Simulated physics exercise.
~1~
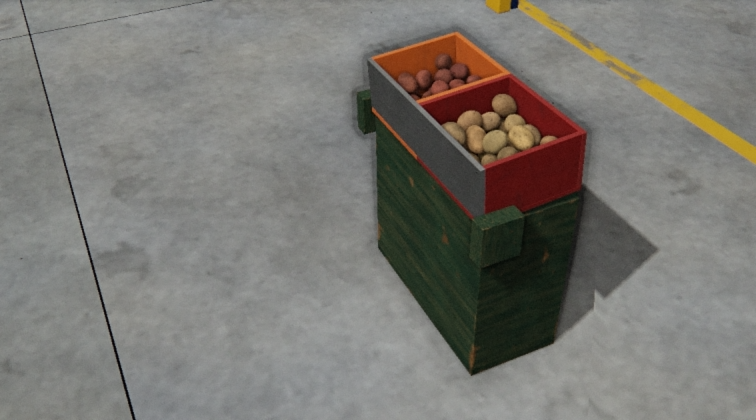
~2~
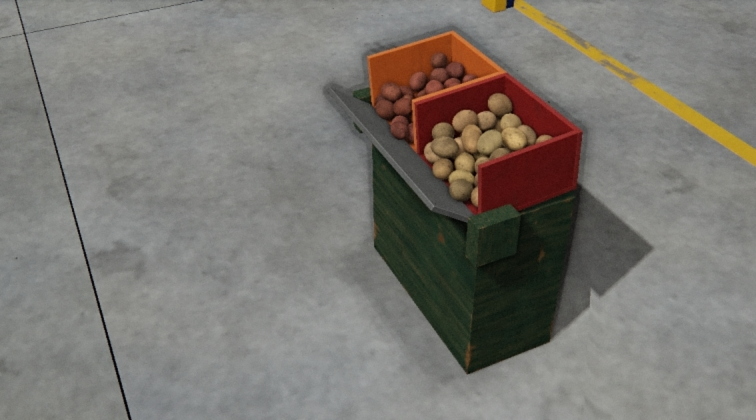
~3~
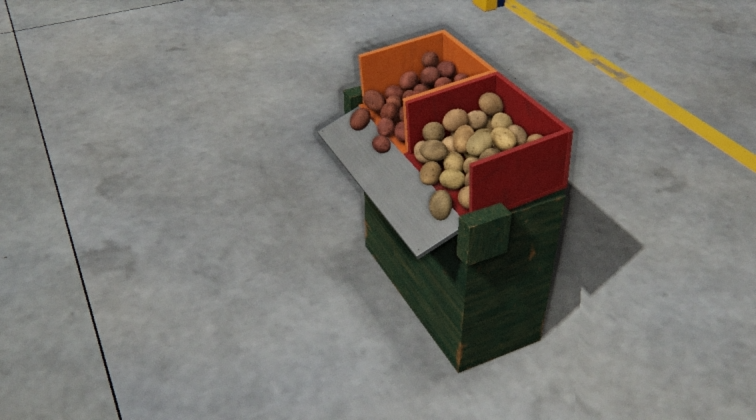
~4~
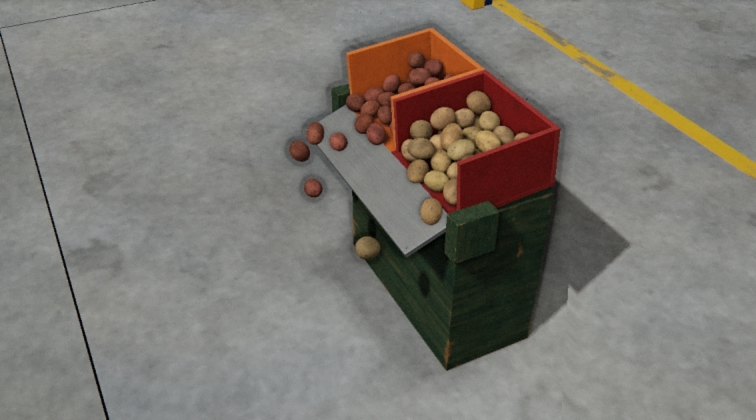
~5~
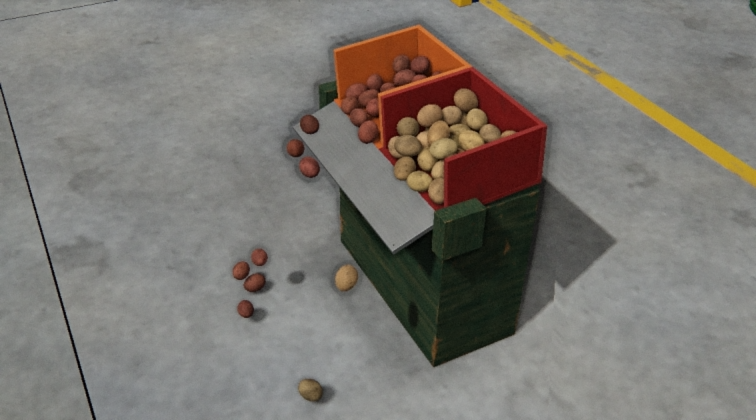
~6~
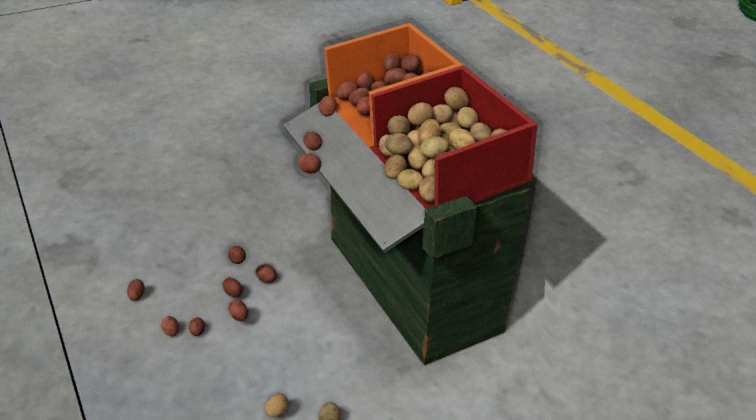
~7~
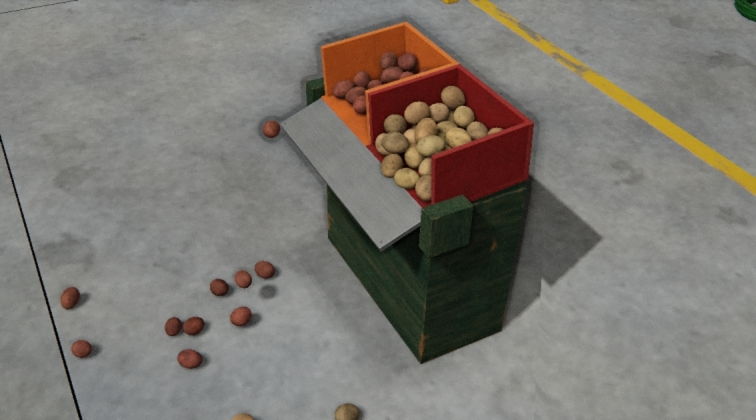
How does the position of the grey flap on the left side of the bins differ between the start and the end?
At the start the grey flap stands upright and closes off the left side of the bins. By the end it has been lowered and lies on its side, reaching out to the left and leaving the bins open.
A dark green wooden stand on a grey concrete floor, seen from above at an angle, holds an orange bin of red potatoes behind a red bin of tan potatoes. A grey flap closes their left side, and a yellow line crosses the floor beyond. The flap swings down and outward to the left, and potatoes from both bins roll onto it. Some drop over its edge, mostly red ones, and scatter across the floor as the view pans slightly right. At the end, most potatoes remain in the bins, while one last red potato is just off the flap's far corner.
